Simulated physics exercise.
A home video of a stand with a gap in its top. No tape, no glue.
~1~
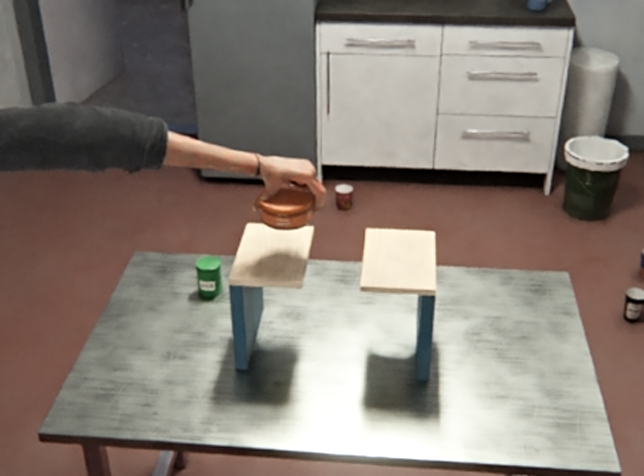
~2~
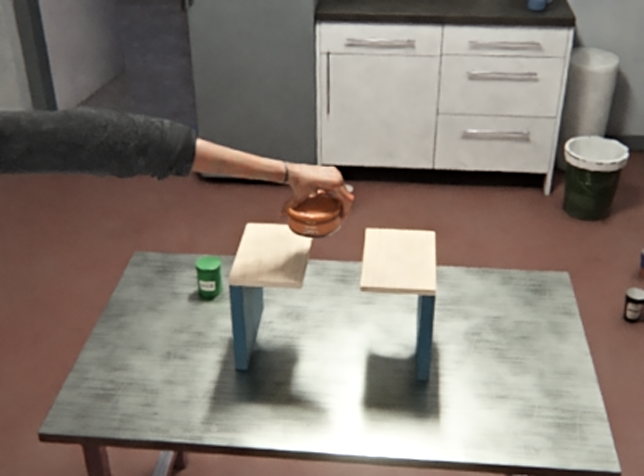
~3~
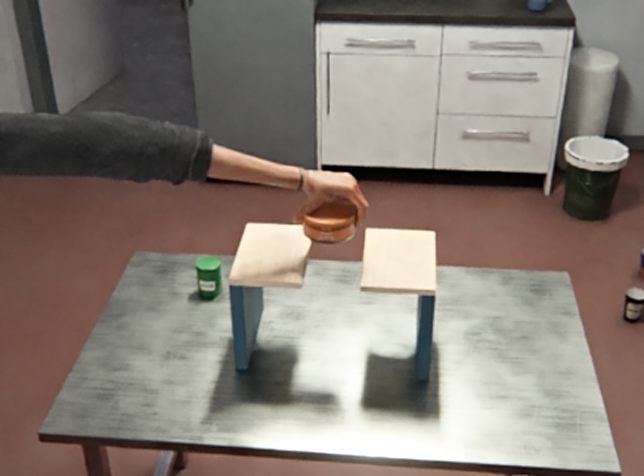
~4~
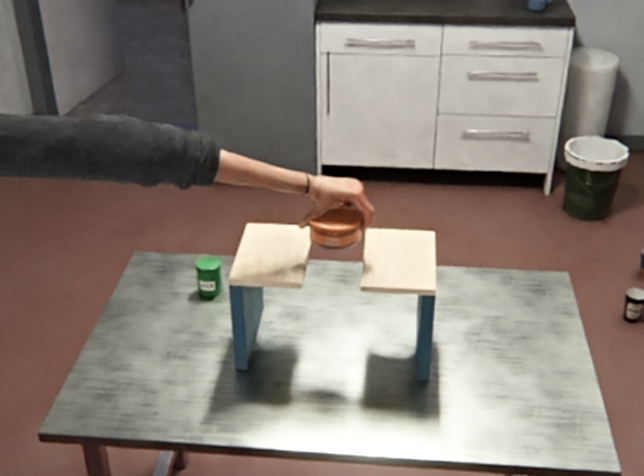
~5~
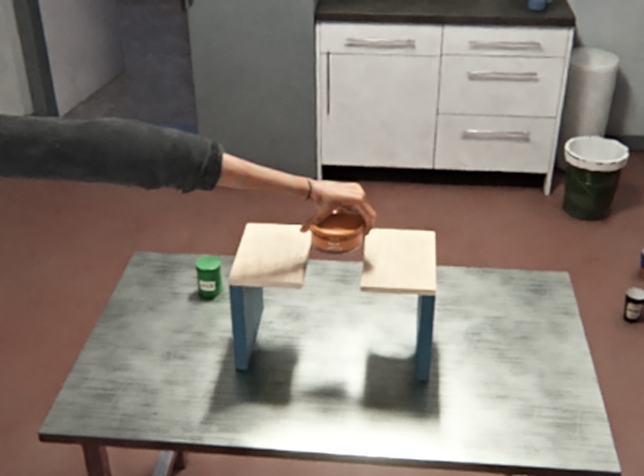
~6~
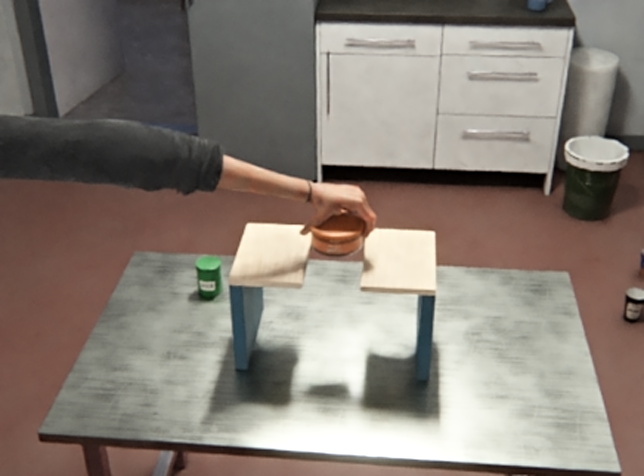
A hand carries an orange tub rightward and holds it over the stand's gap.
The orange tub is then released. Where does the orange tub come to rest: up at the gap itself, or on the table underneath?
It slips through.
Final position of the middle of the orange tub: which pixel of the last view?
End position, last frame: About (337, 334).
Then, 0.32 s later than the last frame, orange tub moved well along near (337, 320).
Then, 0.66 s later than the last frame, orange tub moved well along near (337, 334).
When it is over, moved from the start, orange tub; green jar as before. End places, in pixels of the last picture, orange tub near (337, 334). The tub goes down the gap.
